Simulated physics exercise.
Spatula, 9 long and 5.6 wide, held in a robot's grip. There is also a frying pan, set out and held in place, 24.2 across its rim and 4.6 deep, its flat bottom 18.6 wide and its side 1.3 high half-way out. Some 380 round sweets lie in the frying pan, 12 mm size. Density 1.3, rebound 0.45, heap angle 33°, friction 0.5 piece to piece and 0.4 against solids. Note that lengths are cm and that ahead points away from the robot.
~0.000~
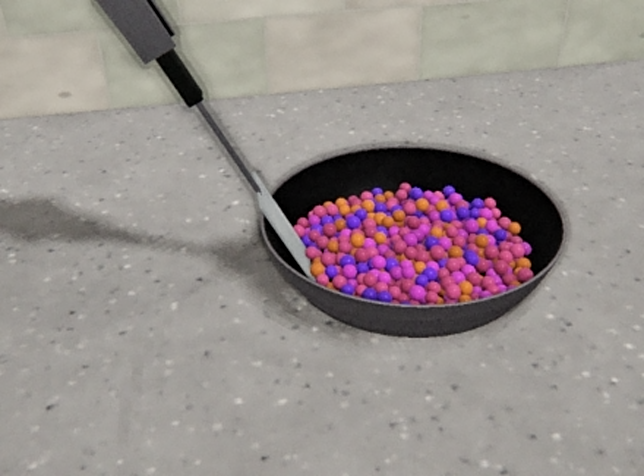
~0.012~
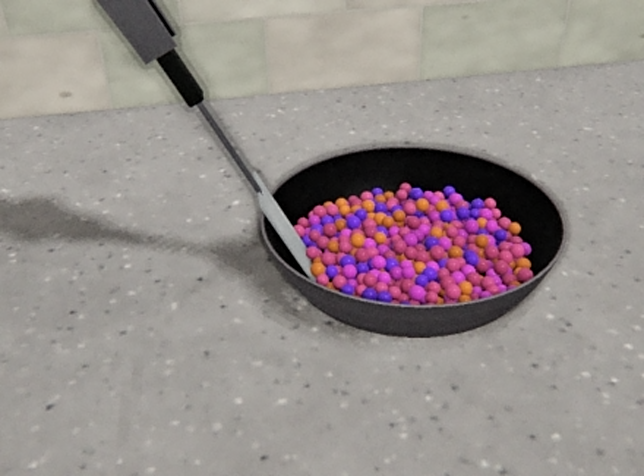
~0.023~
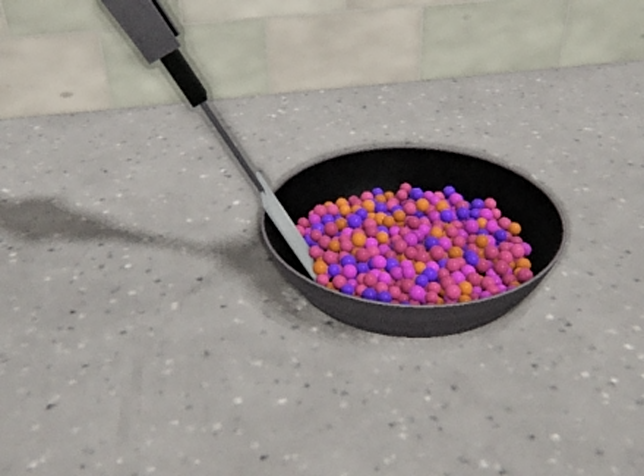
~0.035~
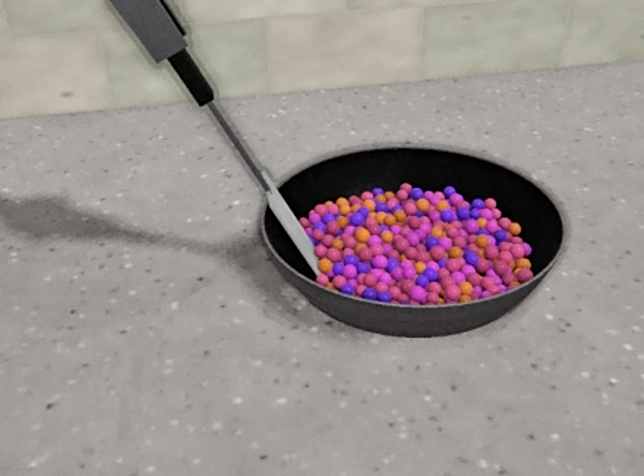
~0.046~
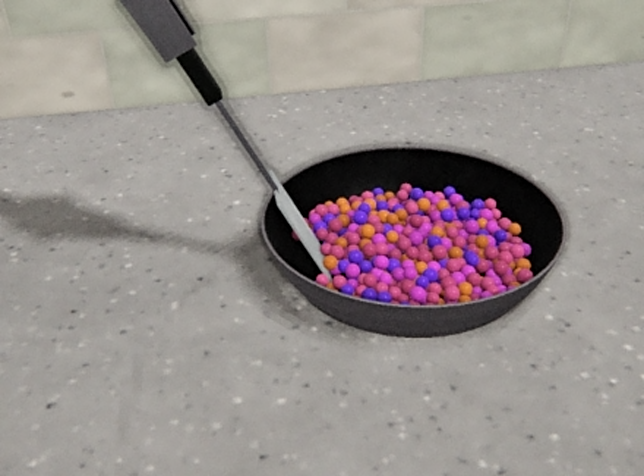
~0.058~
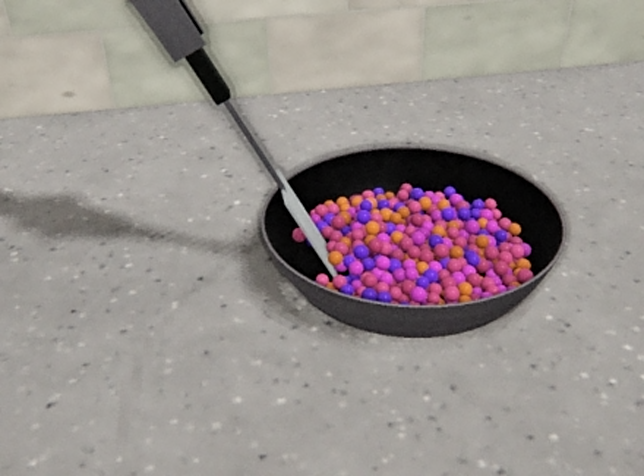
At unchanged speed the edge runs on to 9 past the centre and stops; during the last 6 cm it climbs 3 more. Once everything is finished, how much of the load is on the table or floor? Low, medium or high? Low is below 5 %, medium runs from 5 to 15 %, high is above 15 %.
The share is medium, from 5 to 15 %.
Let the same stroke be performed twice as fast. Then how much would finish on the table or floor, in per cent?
Estimate: Near 15 %.
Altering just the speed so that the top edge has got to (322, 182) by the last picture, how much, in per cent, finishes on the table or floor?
Share: Roughly 15 %.
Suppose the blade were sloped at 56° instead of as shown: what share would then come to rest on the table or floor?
Somewhere around 5 per cent would end on the table or floor.
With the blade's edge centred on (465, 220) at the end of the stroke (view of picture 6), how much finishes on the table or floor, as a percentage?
My guess is roughly 0 percent.
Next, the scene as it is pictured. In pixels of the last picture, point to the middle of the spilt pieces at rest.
Close to (598, 220) in pixels.
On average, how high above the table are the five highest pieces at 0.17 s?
Somewhere near 5 cm, I'd say.
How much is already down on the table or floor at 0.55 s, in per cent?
10 %.
After 0.17 s, sloping 64°, highest piece 5 above the table; 380 in the frying pan.
After 0.29 s, sloping 64°, highest piece 6 above the table; 380 in the frying pan.
After 0.55 s, sloping 64°, highest piece 5 above the table; 341 in the frying pan, 36 on the table or floor, 3 on the blade or in flight.
After 1.60 s, sloping 64°, highest piece 5 above the table; 341 in the frying pan, 39 on the table or floor.
At rest, 341 in the frying pan, 39 on the table or floor. That is 10 % on the table or floor.
